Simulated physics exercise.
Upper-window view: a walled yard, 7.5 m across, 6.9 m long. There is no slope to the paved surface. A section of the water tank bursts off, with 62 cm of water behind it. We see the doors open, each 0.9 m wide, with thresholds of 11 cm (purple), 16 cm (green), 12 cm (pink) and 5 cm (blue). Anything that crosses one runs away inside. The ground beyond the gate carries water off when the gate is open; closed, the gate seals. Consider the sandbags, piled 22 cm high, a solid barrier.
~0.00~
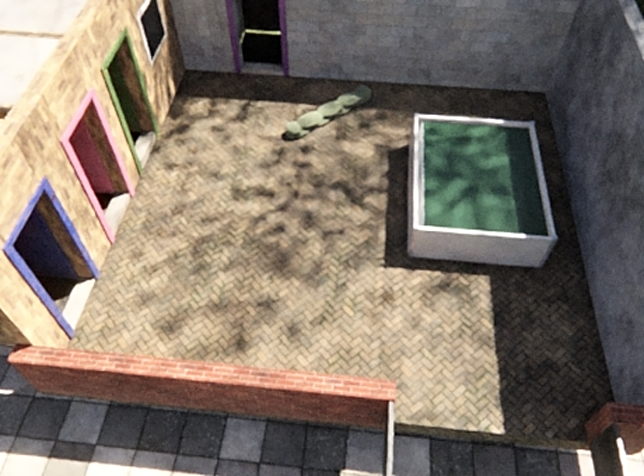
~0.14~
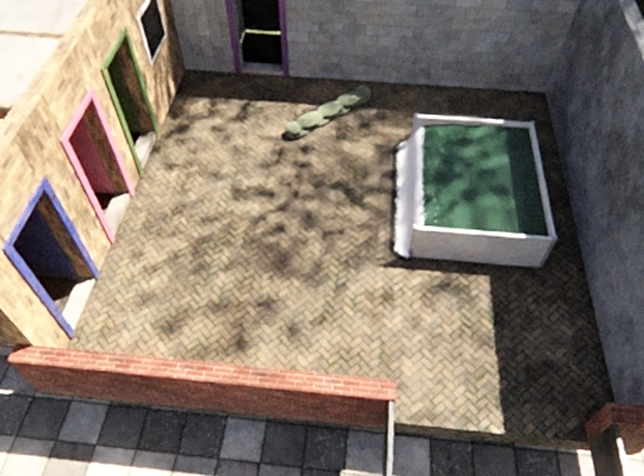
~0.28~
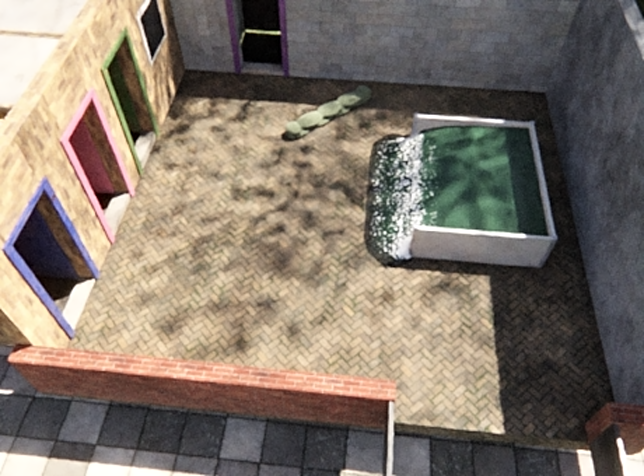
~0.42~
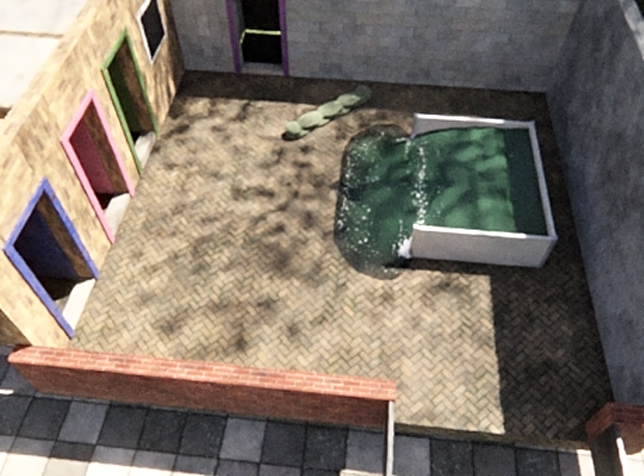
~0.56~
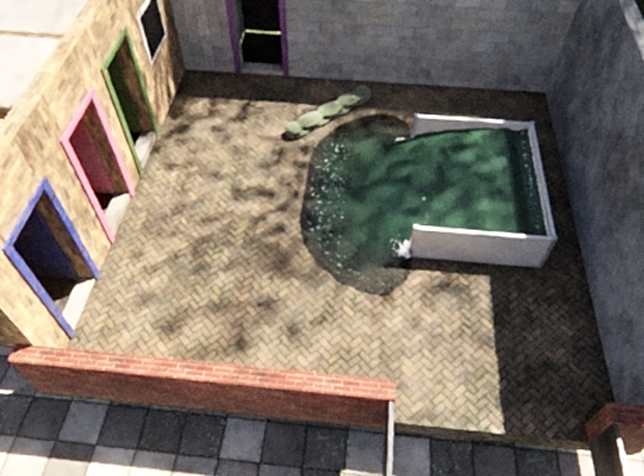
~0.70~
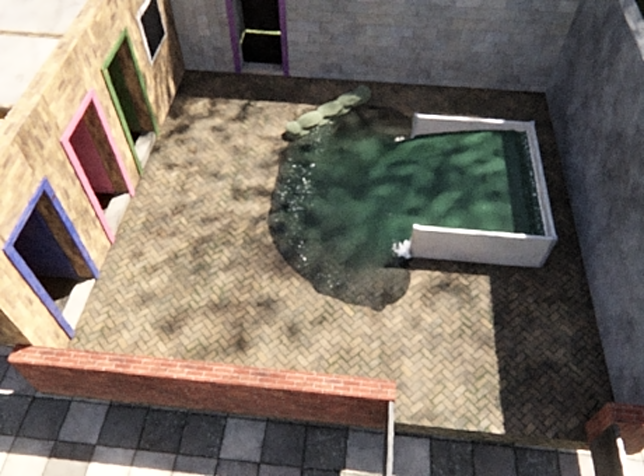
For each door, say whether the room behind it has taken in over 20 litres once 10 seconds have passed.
My prediction: Purple door: Within the limit, green door: Past the limit, pink door: Past the limit, blue door: Past the limit.
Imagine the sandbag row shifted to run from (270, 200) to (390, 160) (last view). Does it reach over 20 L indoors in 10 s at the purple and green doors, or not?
Doors: Purple stays under / green stays under.
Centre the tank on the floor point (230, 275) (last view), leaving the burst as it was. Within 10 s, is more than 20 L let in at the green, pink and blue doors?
For the green door, the amount is acceptable; for the pink door, the amount is too high; for the blue door, the amount is too high.
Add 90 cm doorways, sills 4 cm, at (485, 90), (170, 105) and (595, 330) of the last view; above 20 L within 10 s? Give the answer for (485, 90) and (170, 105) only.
So the first one doesn't reach it, while the second one exceeds it.
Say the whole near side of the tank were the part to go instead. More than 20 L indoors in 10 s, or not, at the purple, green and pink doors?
Result: Purple limit not passed, green limit not passed, pink limit not passed.
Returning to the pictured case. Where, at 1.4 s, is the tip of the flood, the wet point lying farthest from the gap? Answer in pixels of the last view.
Around pixel (139, 180).
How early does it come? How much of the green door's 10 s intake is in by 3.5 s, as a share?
About 90%.
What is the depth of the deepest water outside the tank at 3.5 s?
Depth: Approx. 30 cm.
After 1.4 s water covers 35 % of the floor and is deepest (28 cm) near (310, 137); purple door not reached, green door not reached, pink door not reached, blue door not reached.
After 2.2 s water covers 50 % of the floor and is deepest (34 cm) near (142, 173); purple door not reached, green door 32 cm at the sill, 26 L in, pink door 26 cm at the sill, 19 L in, blue door not reached.
After 3.5 s water covers 60 % of the floor and is deepest (30 cm) near (58, 370); purple door not reached, green door 23 cm at the sill, 102 L in, pink door 24 cm at the sill, 105 L in, blue door 14 cm at the sill, 37 L in.
After 6.0 s water covers 75 % of the floor and is deepest (16 cm) near (58, 370); purple door 8 cm at the sill, 0 L in, green door 9 cm at the sill, 114 L in, pink door 10 cm at the sill, 150 L in, blue door 14 cm at the sill, 125 L in.
After 10.0 s water covers 95 % of the floor and is deepest (12 cm) near (593, 338); purple door 8 cm at the sill, 0 L in, green door 7 cm at the sill, 114 L in, pink door 6 cm at the sill, 150 L in, blue door 6 cm at the sill, 178 L in.
